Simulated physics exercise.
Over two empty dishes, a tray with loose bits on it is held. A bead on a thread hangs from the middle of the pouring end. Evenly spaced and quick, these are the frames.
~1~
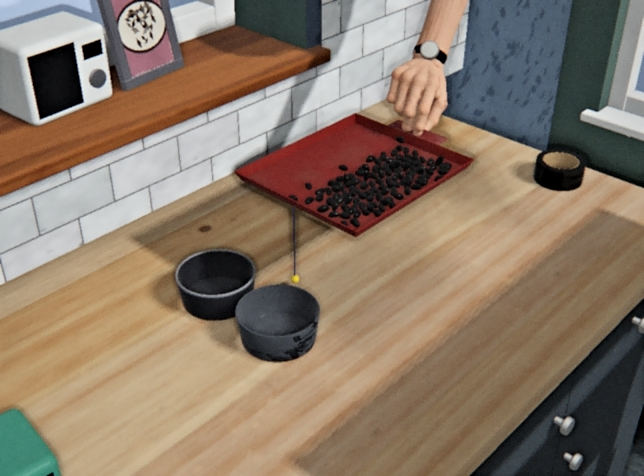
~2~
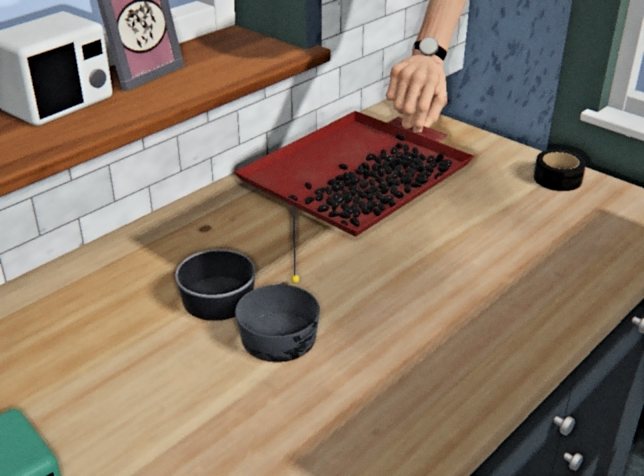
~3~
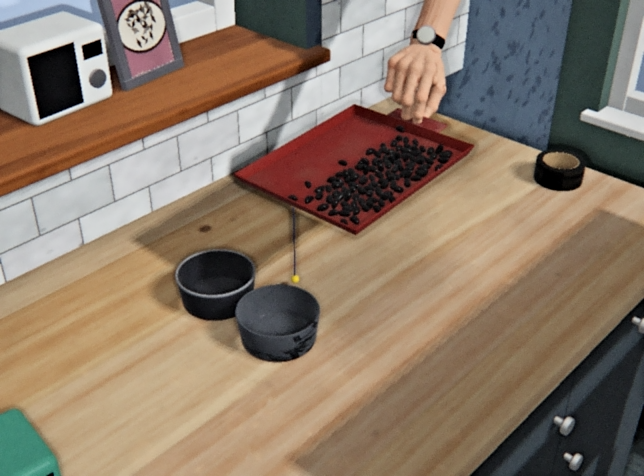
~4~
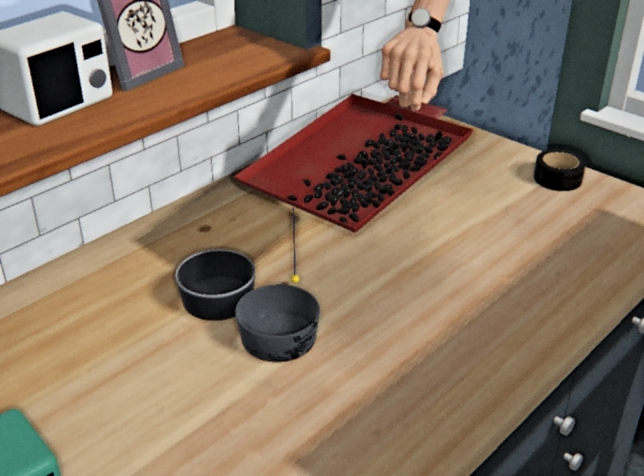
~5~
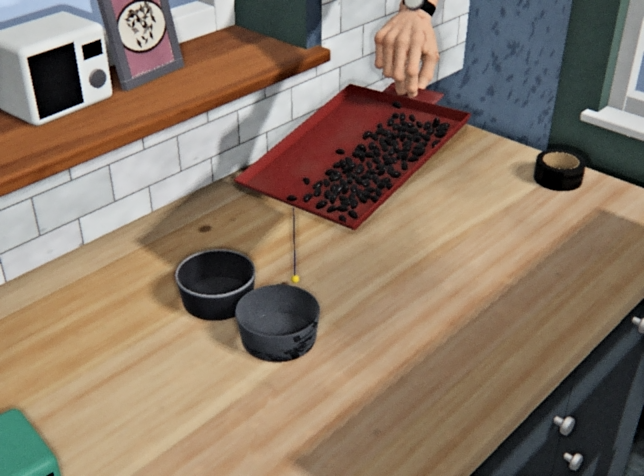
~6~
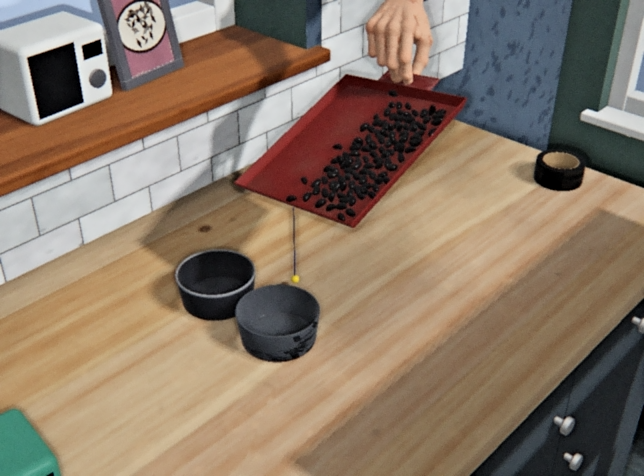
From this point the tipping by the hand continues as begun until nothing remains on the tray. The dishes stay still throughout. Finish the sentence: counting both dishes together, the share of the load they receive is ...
The share is greater than half.
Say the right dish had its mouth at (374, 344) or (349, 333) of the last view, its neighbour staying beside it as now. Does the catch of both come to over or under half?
First less than half, then the smaller part.
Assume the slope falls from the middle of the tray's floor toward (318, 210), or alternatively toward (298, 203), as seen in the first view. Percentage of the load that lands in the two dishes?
The share is 40 per cent in the first and 70 per cent in the second.
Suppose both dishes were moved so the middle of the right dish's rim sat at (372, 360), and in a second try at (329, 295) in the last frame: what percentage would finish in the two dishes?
10 and 30 %.
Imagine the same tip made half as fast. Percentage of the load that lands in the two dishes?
It would be around 80 percent.
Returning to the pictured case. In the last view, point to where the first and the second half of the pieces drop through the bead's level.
First part (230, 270), rest (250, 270).
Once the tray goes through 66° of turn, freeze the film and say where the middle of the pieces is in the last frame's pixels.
The middle of the load sits near (272, 196).
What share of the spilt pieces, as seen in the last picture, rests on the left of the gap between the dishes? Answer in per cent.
Around 50 percent of the pieces.
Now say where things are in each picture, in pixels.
Corners of the pouring end at (241, 171) and (356, 227), level; middle of the load at (380, 182), black beans; left dish at (187, 301); right dish at (248, 341); bead on its thread at (295, 279), in the first frame.
Corners of the pouring end at (241, 172) and (356, 227), level; middle of the load at (380, 180), in the second frame.
Corners of the pouring end at (241, 173) and (355, 226), tipped barely, lowest at the left corner; middle of the load at (380, 175), in the third frame.
Corners of the pouring end at (240, 176) and (354, 223), tipped a little, lowest at the left corner; middle of the load at (379, 168), in the fourth frame.
Corners of the pouring end at (240, 178) and (352, 222), tipped clearly, lowest at the left corner; middle of the load at (377, 161), in the fifth frame.
Corners of the pouring end at (240, 181) and (350, 220), tipped clearly, lowest at the left corner; middle of the load at (374, 154); left dish at (187, 301); right dish at (248, 341), in the sixth frame.
Soon, tray tipped steeply; about two thirds on the tray; a stray few in the right dish; a stray few in the left dish; about a quarter in the air.
A while on, tray tipped past a quarter turn; about a quarter in the right dish; about two thirds in the left dish; a small part outside both; a stray few in the air.
Towards the end, tray tipped past a quarter turn; about a quarter in the right dish; about two thirds in the left dish; a small part outside both.
Finally, tray tipped past a quarter turn; about a quarter in the right dish; about two thirds in the left dish; a small part outside both.
